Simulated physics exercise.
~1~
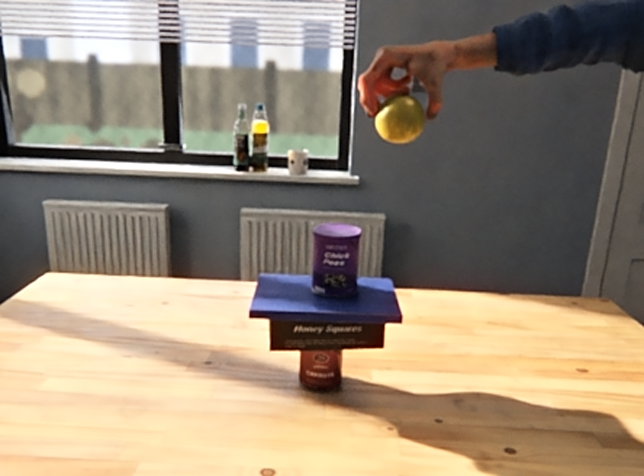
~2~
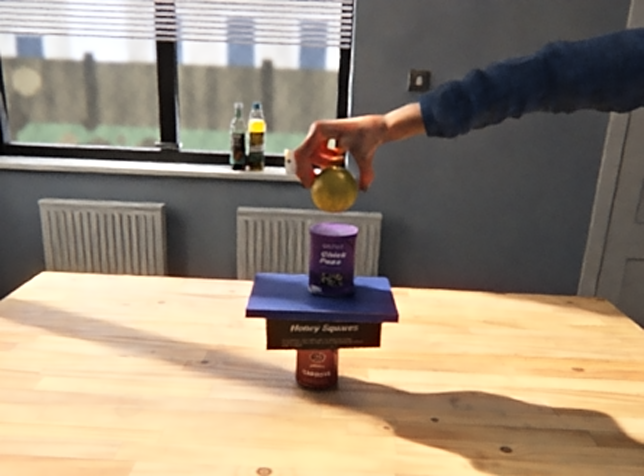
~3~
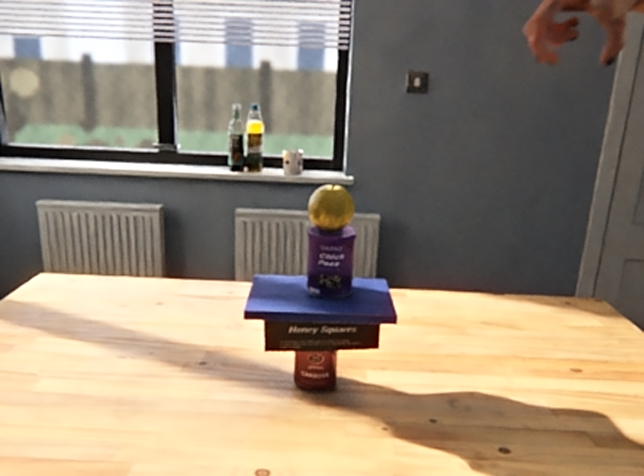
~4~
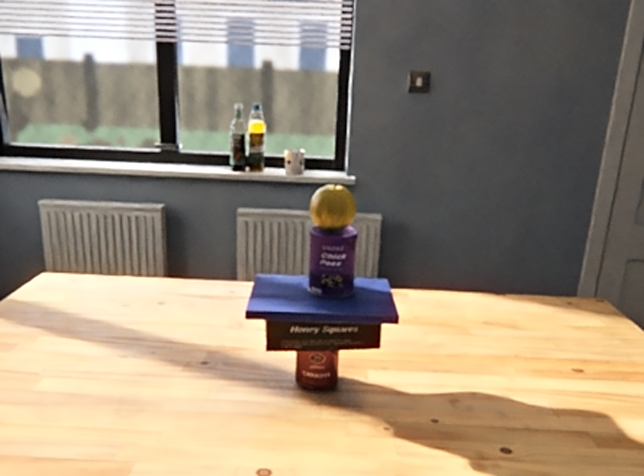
At first, a hand reaches in from the right holding a yellow apple above a pile on a wooden table. The pile has a red pot at the bottom, then a black packet, a blue board and a purple pot on top. The hand moves left and down until the apple is just over the purple pot. It then sets the apple on the pot, lets go and draws back toward the upper right. Finally the hand is out of view, and the apple rests on top with the whole pile still standing.
